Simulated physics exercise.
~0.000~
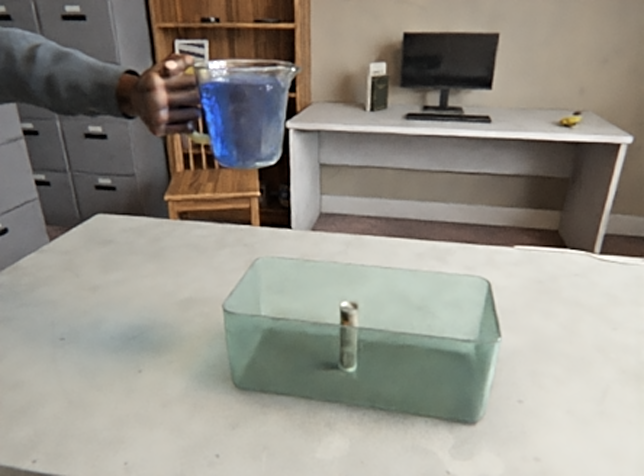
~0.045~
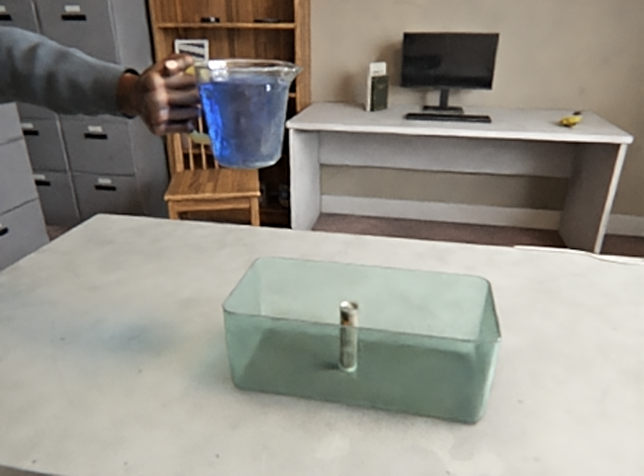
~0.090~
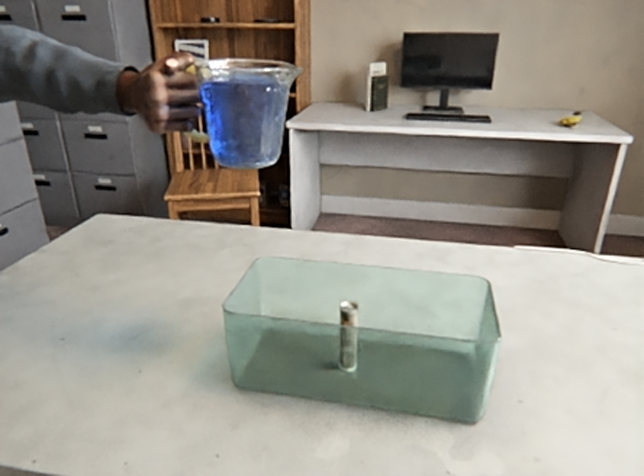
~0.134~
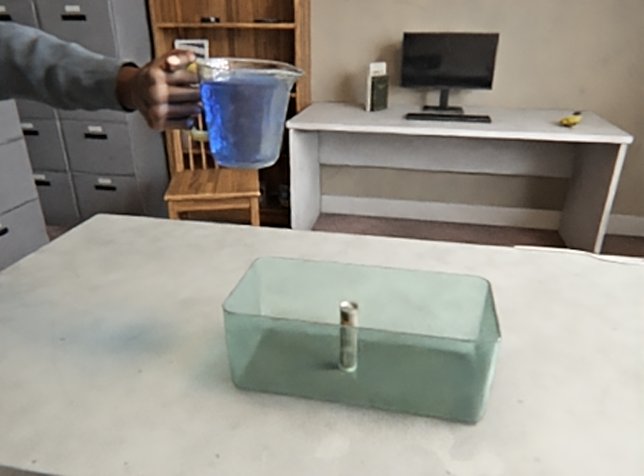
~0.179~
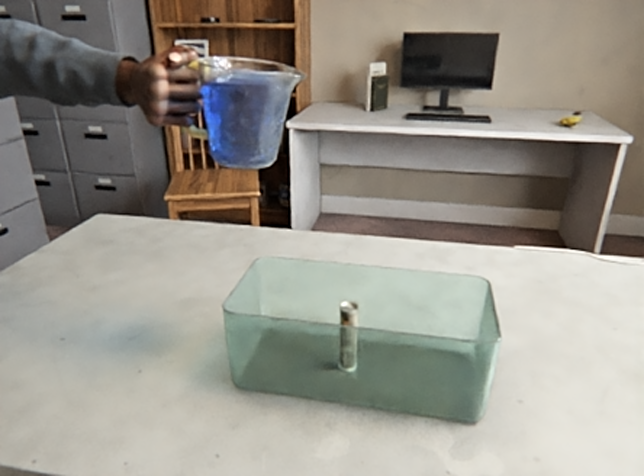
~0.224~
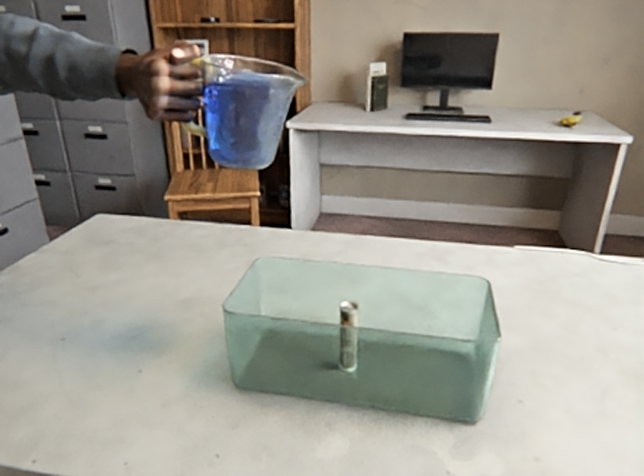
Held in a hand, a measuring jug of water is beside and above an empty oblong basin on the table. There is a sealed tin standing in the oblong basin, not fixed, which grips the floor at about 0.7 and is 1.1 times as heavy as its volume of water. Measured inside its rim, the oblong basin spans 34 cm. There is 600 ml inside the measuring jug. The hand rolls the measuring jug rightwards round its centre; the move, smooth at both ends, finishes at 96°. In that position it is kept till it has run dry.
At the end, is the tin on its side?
It is not overturned.
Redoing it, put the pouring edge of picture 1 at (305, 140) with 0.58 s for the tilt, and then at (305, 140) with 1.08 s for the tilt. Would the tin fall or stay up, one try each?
First it falls; then it falls.
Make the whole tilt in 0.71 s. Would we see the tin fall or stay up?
It stays steady, then.
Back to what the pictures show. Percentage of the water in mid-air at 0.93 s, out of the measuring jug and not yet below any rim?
Near 30 in a hundred.
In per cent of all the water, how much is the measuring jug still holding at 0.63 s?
Still held: Roughly 78 % of the total.
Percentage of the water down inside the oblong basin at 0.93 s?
Near 42 in a hundred.
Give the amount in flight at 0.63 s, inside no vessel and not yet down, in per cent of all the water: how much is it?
About 20 per cent.
By 0.63 s the tilt is 61° and 78 per cent is still to pour; the tin stands where it began.
By 0.93 s the tilt is 91° and 28 per cent is still to pour; the tin stands where it began.
By 1.24 s the tilt is 96° and 3 per cent is still to pour; the tin stands where it began.
By 1.58 s the tilt is 96° and 0 per cent is still to pour; the tin stands where it began.
At rest the tin stands where it began.
